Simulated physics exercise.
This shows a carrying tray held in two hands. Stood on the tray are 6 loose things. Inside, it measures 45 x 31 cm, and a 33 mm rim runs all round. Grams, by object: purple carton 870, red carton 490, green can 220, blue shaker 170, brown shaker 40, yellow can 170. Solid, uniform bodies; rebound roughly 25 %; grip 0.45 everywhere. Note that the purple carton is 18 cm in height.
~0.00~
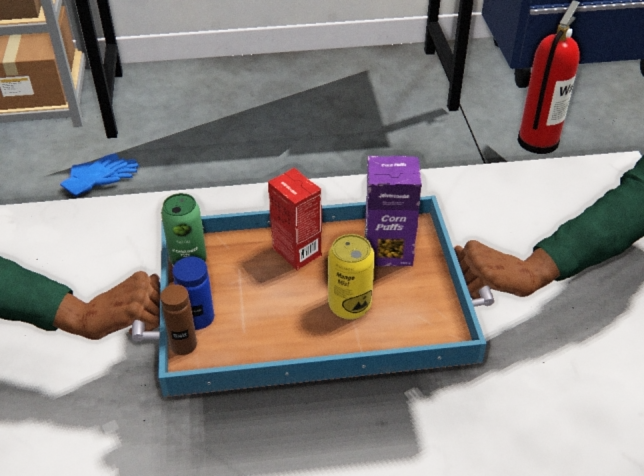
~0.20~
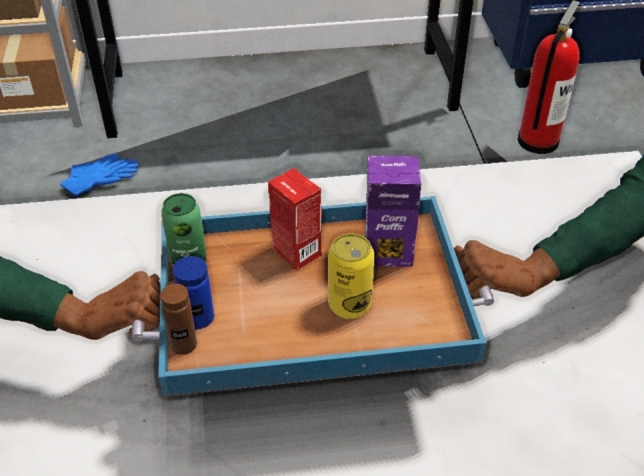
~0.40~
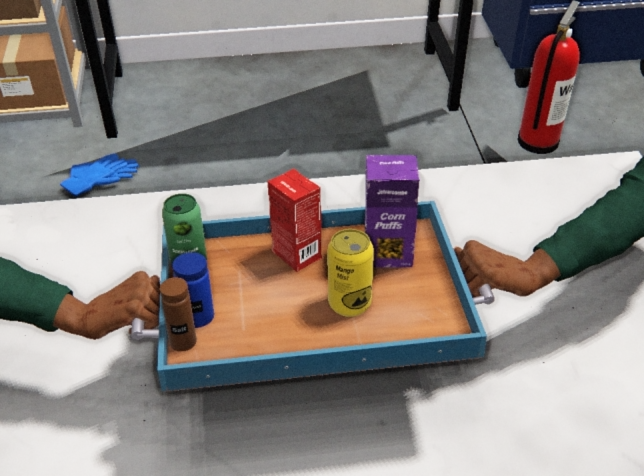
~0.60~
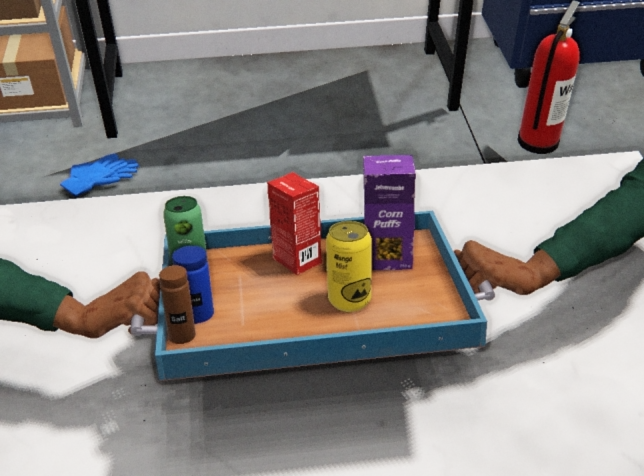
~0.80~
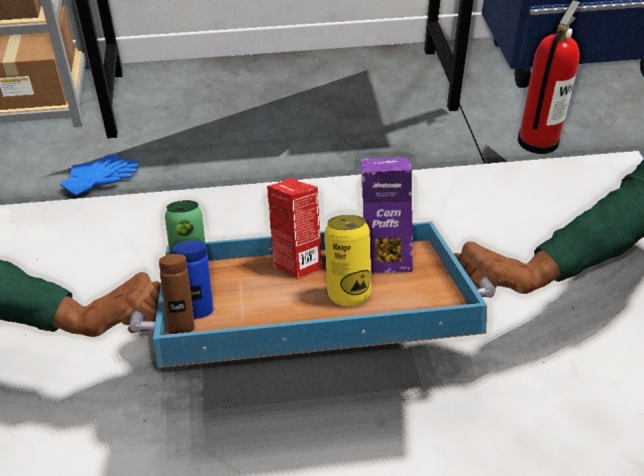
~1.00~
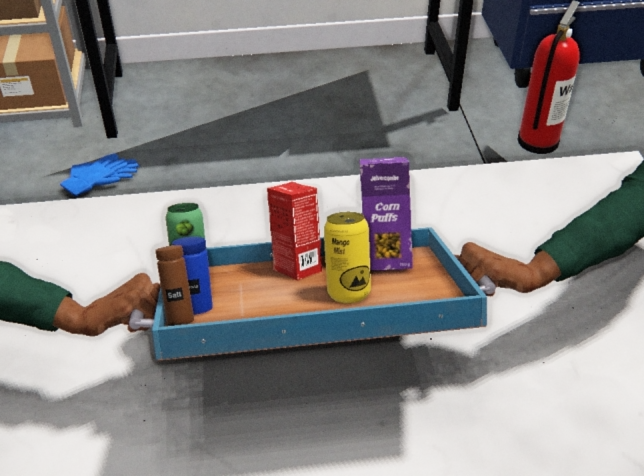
Two hands tilt a blue-rimmed tray far edge down, and the purple carton leans slightly.
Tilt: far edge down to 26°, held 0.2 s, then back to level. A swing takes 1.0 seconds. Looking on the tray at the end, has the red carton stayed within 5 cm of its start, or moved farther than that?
I'd say it winds up where it began.
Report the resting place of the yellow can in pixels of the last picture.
About (341, 233).
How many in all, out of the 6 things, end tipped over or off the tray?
Count: 4.
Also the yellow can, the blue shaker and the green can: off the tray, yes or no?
Observed: Yellow can remains in bounds; blue shaker remains in bounds; green can exits its support.
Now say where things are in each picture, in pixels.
The first picture shows tray level; red carton (296, 220); purple carton (391, 213).
The second picture shows tray level; blue shaker (194, 294); brown shaker (179, 319).
The third picture shows tray tilted 5°, far edge down; yellow can (350, 274); purple carton (390, 213).
The fourth picture shows tray tilted 13°, far edge down; green can (186, 239); blue shaker (193, 285).
The fifth picture shows tray tilted 21°, far edge down; brown shaker (177, 294); yellow can (348, 261).
The sixth picture shows tray tilted 25°, far edge down; red carton (295, 230); purple carton (386, 214) tipped 7° from how it sat.
After 1.30 s, tray tilted 26°, far edge down; purple carton now off the tray; red carton slid 2 cm near (294, 227); brown shaker on its side.
After 1.50 s, tray tilted 24°, far edge down; green can and brown shaker now off the tray; red carton slid 2 cm near (293, 225); blue shaker on its side.
After 1.70 s, tray tilted 18°, far edge down; red carton slid 2 cm near (293, 220); blue shaker on its side; yellow can slid 10 cm.
After 1.90 s, tray tilted 8°, far edge down; red carton slid 2 cm near (293, 214); blue shaker on its side; yellow can slid 10 cm.
At rest (2.8 s), off the tray, purple carton, green can and brown shaker; tipped over on the tray, blue shaker; not toppled but over 5 cm from the start, yellow can; red carton in place, give or take 5 cm. Seen from the same camera at the end, red carton near (294, 210).
